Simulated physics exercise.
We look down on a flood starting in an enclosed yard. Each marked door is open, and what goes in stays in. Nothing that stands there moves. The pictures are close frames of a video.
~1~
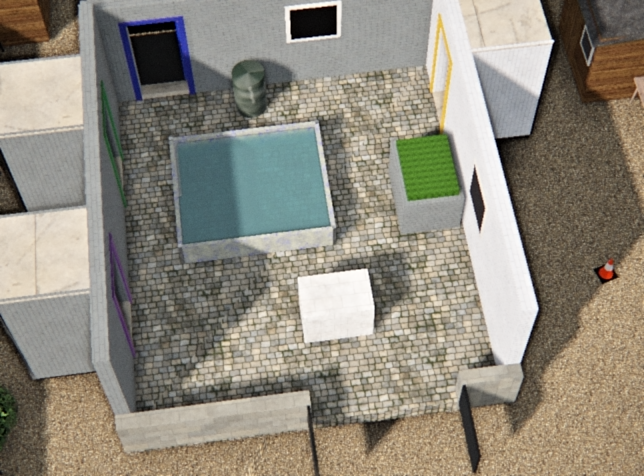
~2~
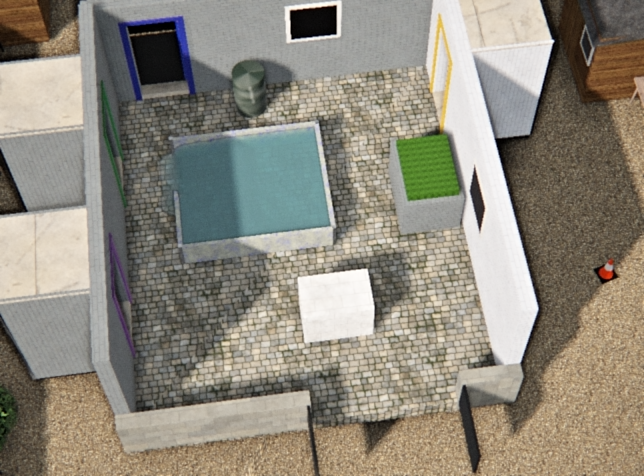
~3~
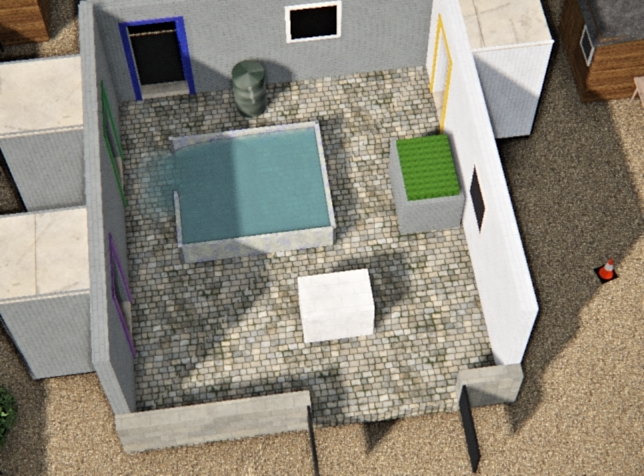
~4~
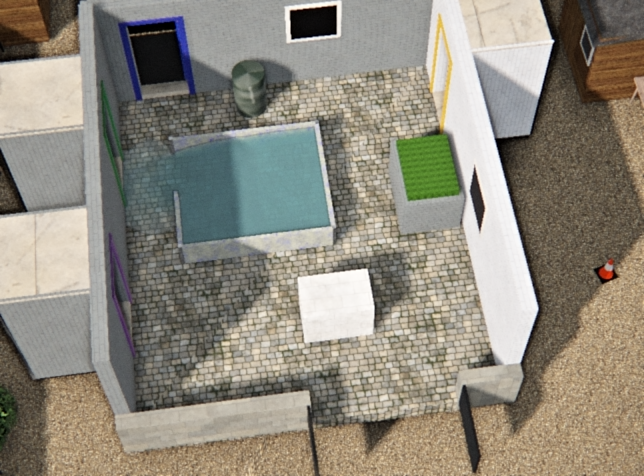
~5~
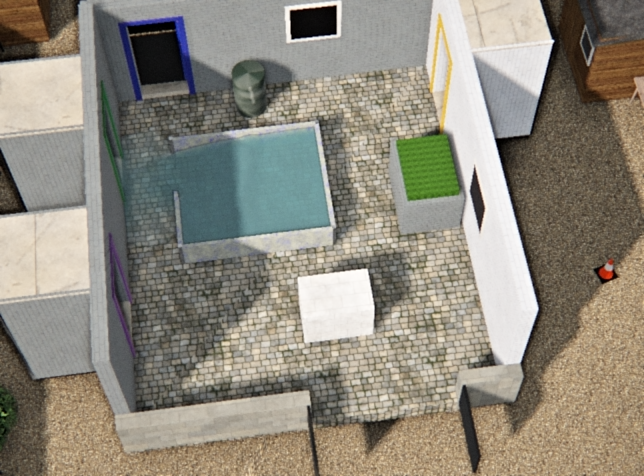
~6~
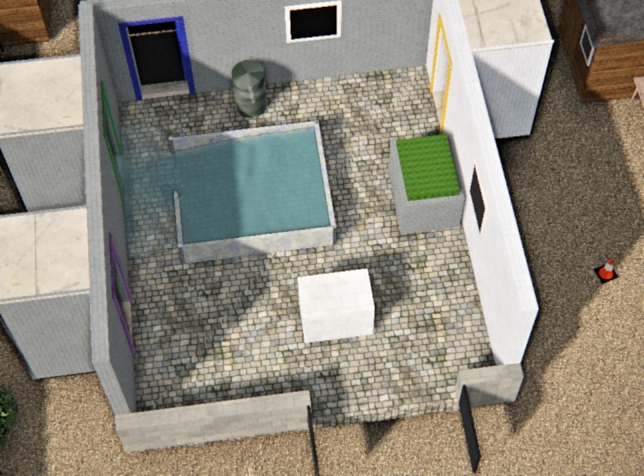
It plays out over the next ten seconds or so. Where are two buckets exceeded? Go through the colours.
The yellow door takes more than that; the green door takes more than that; the purple door stays under that; the blue door takes more than that.
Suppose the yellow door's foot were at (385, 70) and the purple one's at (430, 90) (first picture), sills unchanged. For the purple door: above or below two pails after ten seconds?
Purple door stays under.
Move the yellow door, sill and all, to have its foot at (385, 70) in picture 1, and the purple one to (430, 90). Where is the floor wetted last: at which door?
That is the purple one.
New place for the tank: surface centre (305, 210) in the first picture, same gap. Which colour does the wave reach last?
I say the yellow one.
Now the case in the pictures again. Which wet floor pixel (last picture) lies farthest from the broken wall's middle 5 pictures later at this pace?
I would point to (132, 312).
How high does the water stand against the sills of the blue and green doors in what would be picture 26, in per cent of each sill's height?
Roughly 150 per cent, then 170 per cent.
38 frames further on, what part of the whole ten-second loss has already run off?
Close to 80 %.
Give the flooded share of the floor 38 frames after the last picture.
Close to 65 %.
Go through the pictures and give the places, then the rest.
In the first frame, still water in the water tank at (251, 185).
In the second frame, water pours out at (177, 178) and has run to (173, 211).
In the third frame, the front is at (146, 212), out from the gap at (178, 179).
In the fourth frame, the front is at (126, 220), out from the gap at (178, 178).
In the fifth frame, water pours out at (178, 178) and has run to (127, 237).
In the sixth frame, water pours out at (178, 178) and has run to (128, 252).
A moment on, water covers 10 % of the floor; the yellow door not reached, the green door over two buckets in, the purple door not reached, the blue door not reached.
Next, water covers 25 % of the floor; the yellow door not reached, the green door far over two buckets in, the purple door wet at the sill, nothing in, the blue door under two buckets in.
Then, water covers 40 % of the floor; the yellow door not reached, the green door far over two buckets in, the purple door wet at the sill, nothing in, the blue door over two buckets in.
Later, water covers 65 % of the floor; the yellow door under two buckets in, the green door far over two buckets in, the purple door wet at the sill, nothing in, the blue door over two buckets in.
In the end, water covers 85 % of the floor; the yellow door over two buckets in, the green door far over two buckets in, the purple door wet at the sill, nothing in, the blue door far over two buckets in.
